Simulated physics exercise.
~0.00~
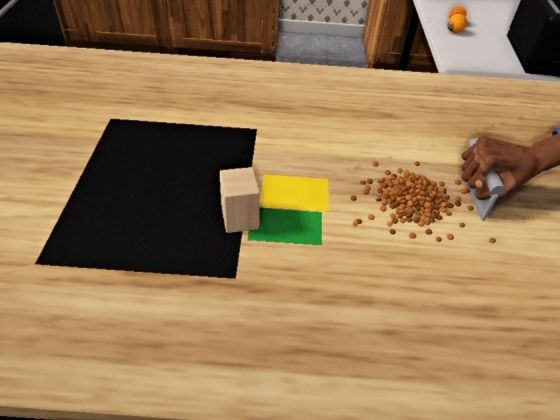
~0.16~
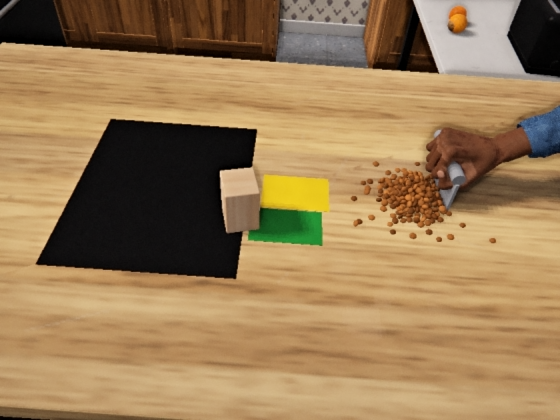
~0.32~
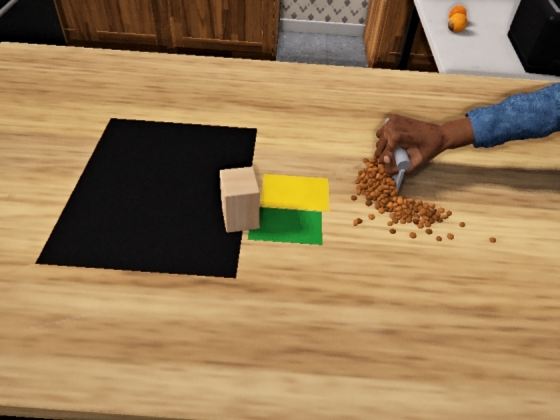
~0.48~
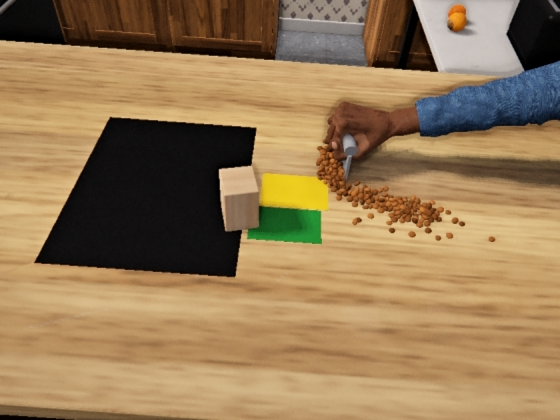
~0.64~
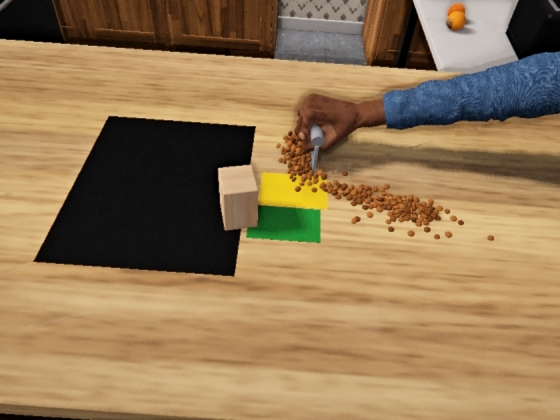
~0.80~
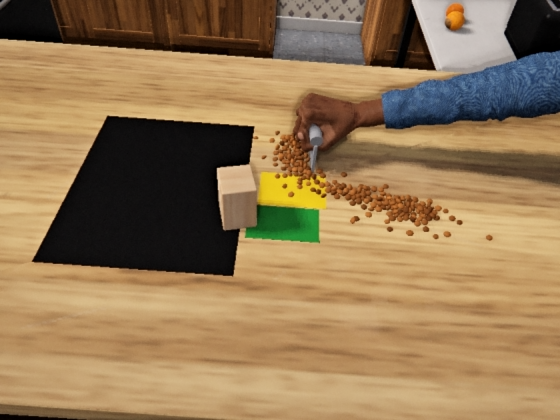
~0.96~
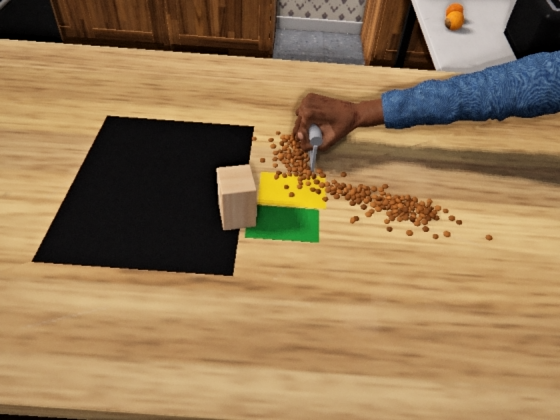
On a wooden kitchen counter, a hand pushing brown kibble leftward with a scraper, then stopping with pieces trailing across yellow mat.
